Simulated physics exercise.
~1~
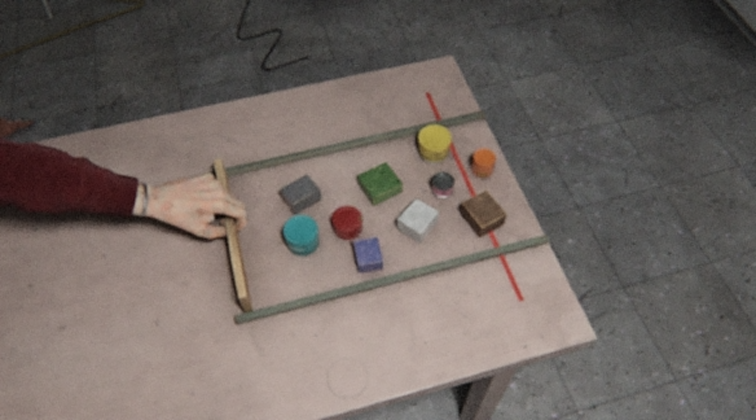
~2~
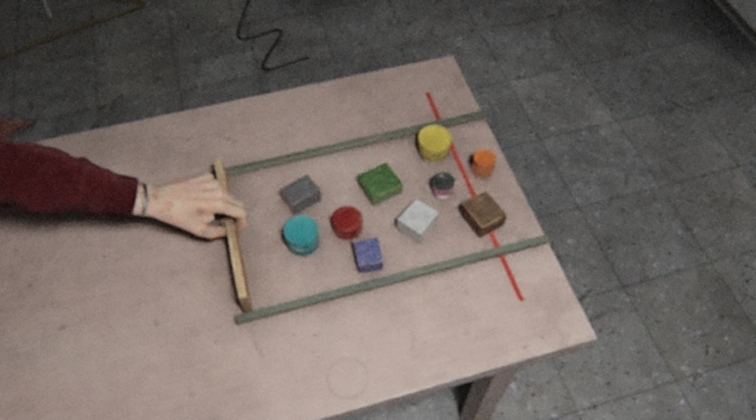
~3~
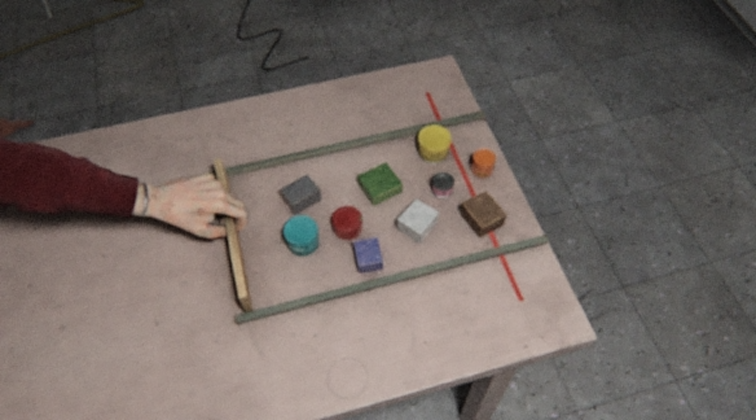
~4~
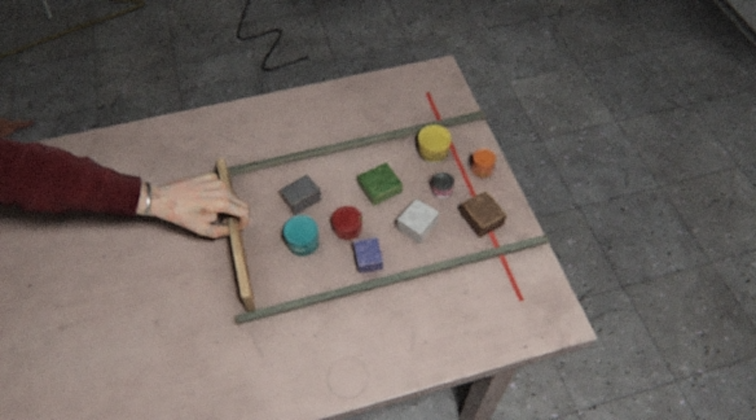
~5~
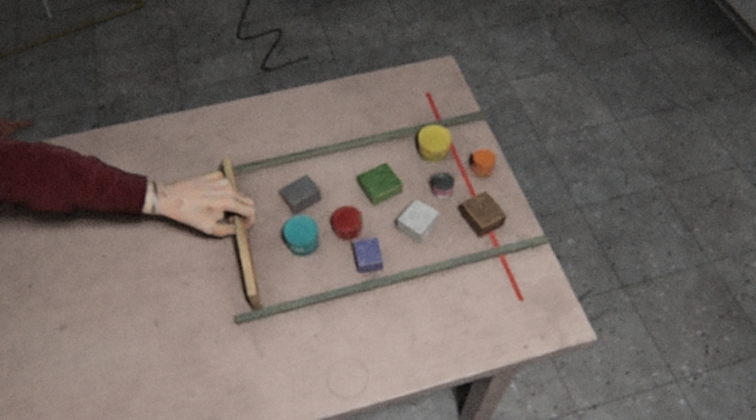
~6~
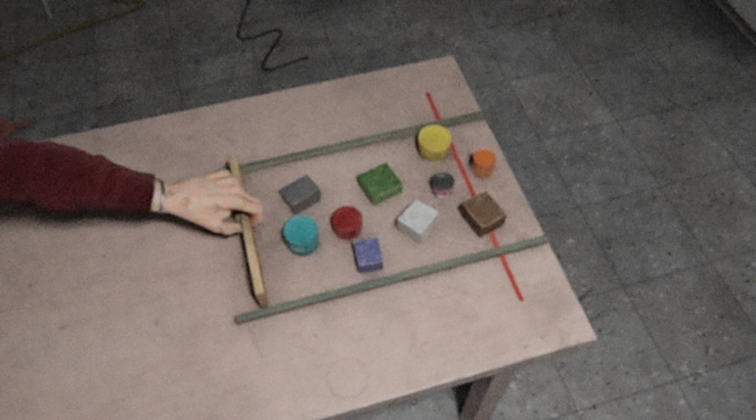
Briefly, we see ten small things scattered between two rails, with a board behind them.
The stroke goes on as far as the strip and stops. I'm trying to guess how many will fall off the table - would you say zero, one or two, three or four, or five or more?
I would say three or four.
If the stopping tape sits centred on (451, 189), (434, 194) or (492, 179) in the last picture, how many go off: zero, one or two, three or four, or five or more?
So, going place by place, I'd say 3 or 4; not one; more than four.
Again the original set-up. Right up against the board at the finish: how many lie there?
The count in contact is 4.
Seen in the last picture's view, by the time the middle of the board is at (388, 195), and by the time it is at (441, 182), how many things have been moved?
The first number is 8, the next one 10.
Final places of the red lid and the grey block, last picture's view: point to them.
I'd say approximately (512, 172) and then (475, 158).
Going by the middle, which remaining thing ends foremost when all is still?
That would be the green block, which ends nearest.
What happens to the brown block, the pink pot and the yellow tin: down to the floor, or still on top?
At the end the brown block is no longer there, the pink pot is no longer there and the yellow tin is still there.
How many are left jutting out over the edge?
Counting them gives 3.
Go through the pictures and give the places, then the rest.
Orange tub (484, 163); brown block (483, 214); yellow tin (434, 145); board (233, 232); tape (469, 185), in the first frame.
Brown block (483, 214); blue block (368, 255), in the second frame.
Yellow tin (434, 145); white block (418, 221), in the third frame.
Orange tub (484, 163); green block (380, 184), in the fourth frame.
Brown block (483, 214); red lid (348, 223), in the fifth frame.
Orange tub (484, 163); brown block (483, 214); yellow tin (434, 145); board (248, 228); tape (469, 185), in the sixth frame.
Early on, none off yet; orange tub at rest near (484, 163); brown block at rest near (483, 214); yellow tin at rest near (434, 145).
Finally, the number that fall off is three or four; lost, pink pot, brown block and orange tub.
